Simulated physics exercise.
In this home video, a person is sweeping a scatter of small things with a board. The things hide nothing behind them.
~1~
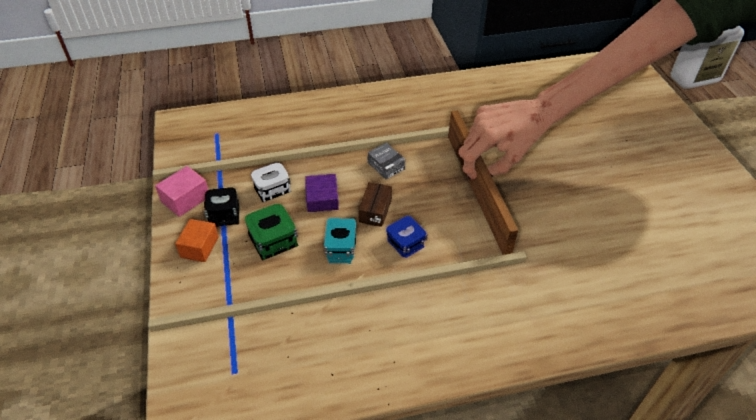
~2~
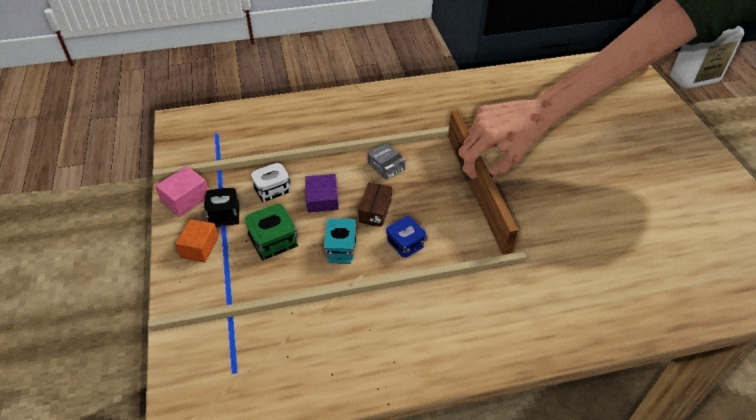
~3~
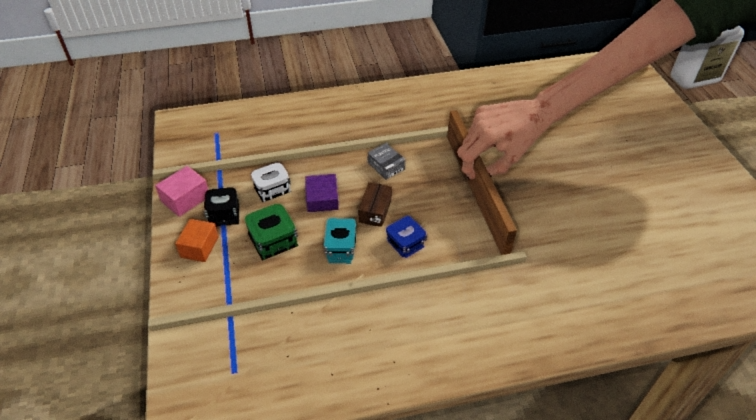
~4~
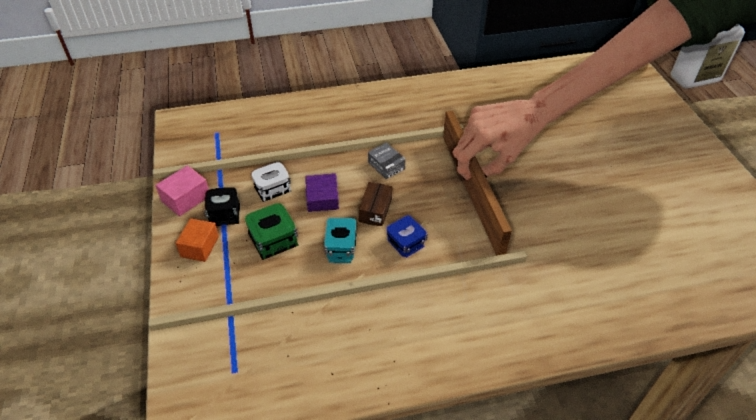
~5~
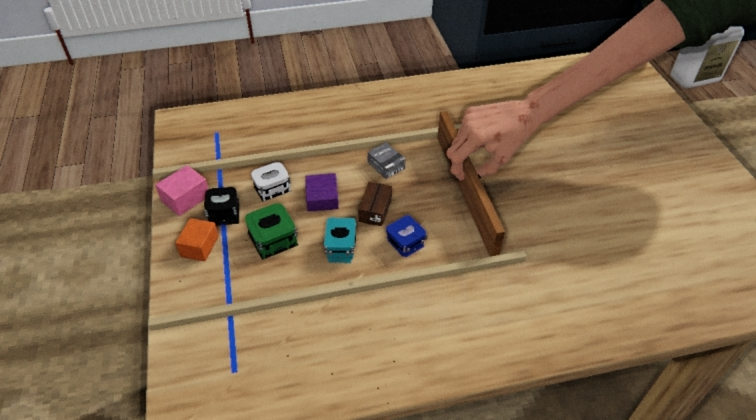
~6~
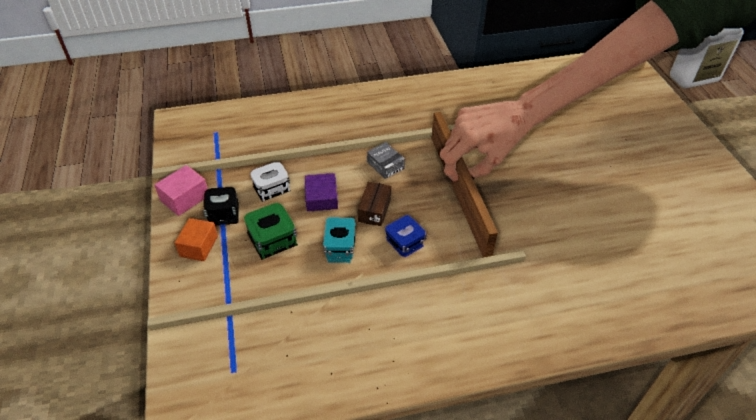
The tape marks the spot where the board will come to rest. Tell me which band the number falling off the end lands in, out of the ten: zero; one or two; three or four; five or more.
Most likely one of them, or two, will slide off.
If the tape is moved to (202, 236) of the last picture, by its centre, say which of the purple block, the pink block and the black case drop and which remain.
First the purple block, which stays on top, then the pink block, which leaves the top, and the black case, which leaves the top.
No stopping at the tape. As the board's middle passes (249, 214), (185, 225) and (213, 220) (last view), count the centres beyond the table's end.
First 1, next 6, last 4.
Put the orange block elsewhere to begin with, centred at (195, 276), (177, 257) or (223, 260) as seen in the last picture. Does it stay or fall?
Try by try, it stays put, then drops away, then drops away.
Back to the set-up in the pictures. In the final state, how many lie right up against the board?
The answer is 4.
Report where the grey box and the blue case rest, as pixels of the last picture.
Near (206, 177) and (210, 269).
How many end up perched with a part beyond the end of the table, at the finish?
The total comes out at 3.
Soon after, none off yet; pink block at rest near (182, 190); orange block at rest near (197, 239); black case at rest near (222, 206).
After that, none off yet; pink block at rest near (182, 190); orange block moving near (191, 240); black case at rest near (221, 205).
In the end, the number that fall off is one or two; gone, orange block.
